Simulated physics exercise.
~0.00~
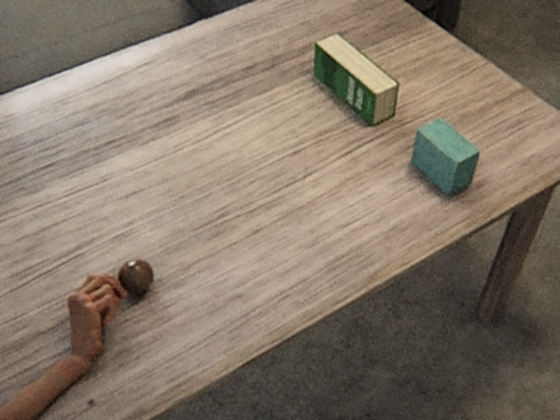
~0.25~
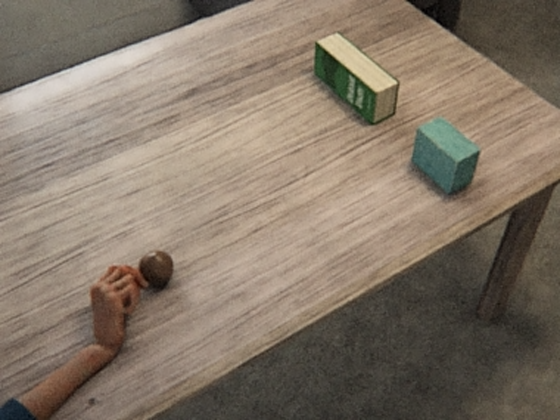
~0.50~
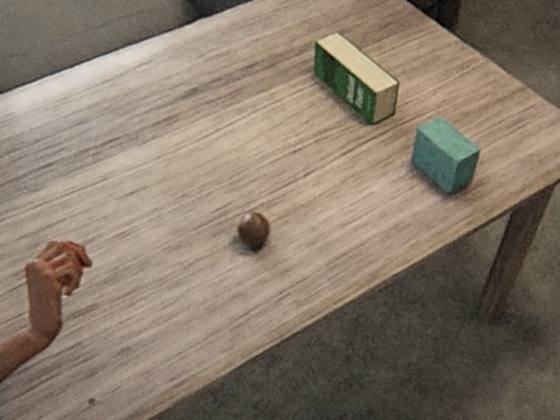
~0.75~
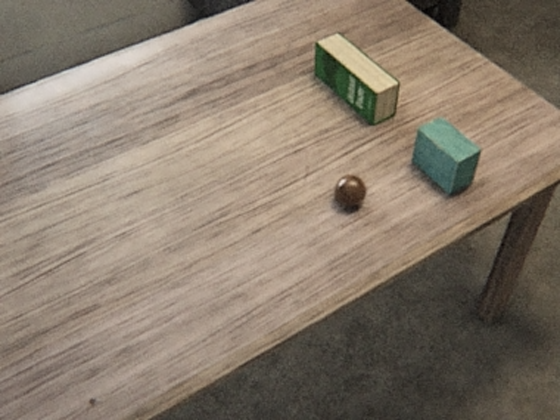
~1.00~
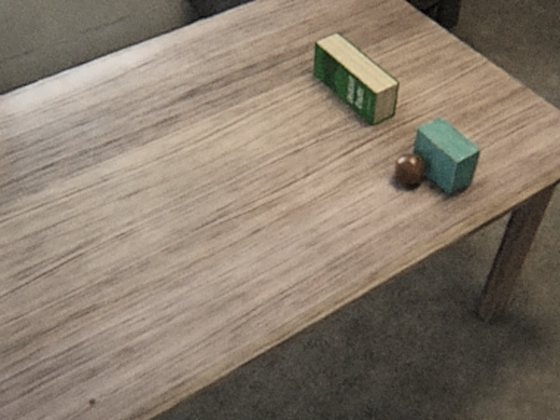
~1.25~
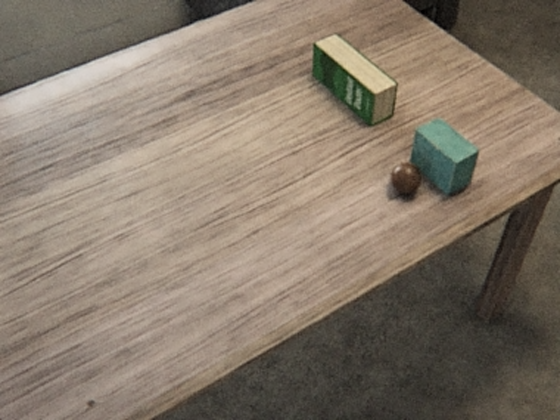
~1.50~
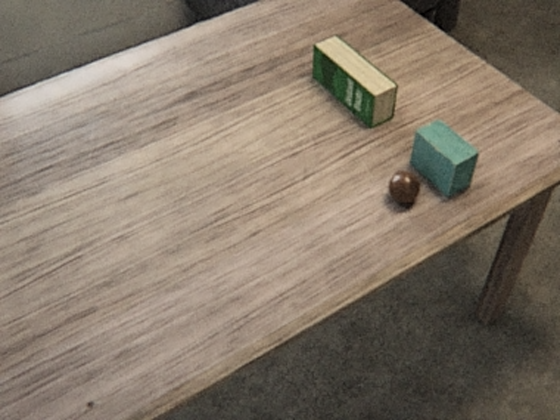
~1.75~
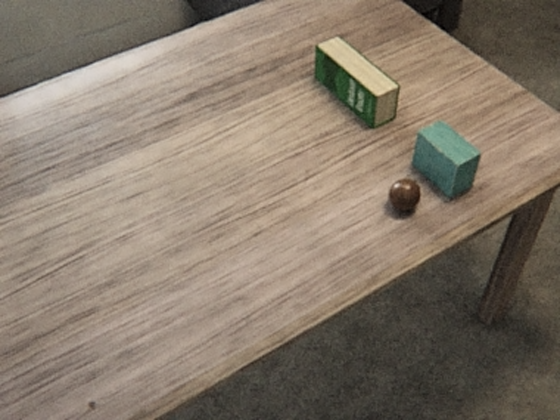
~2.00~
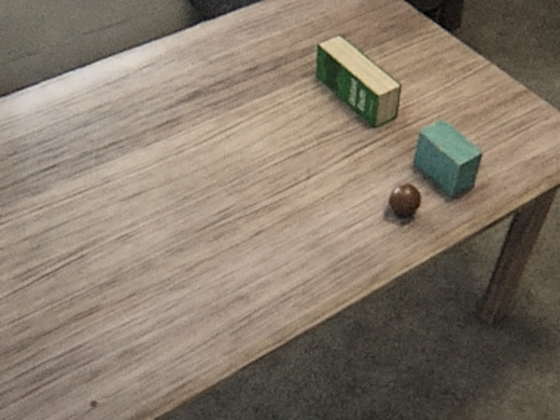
The footage shows a hand sending a small brown ball-like object rolling rightward across a wooden table, then drawing back out of view. The object rolls up against a turquoise block near a green book, drifts slightly back toward the near edge, and stops beside the block.
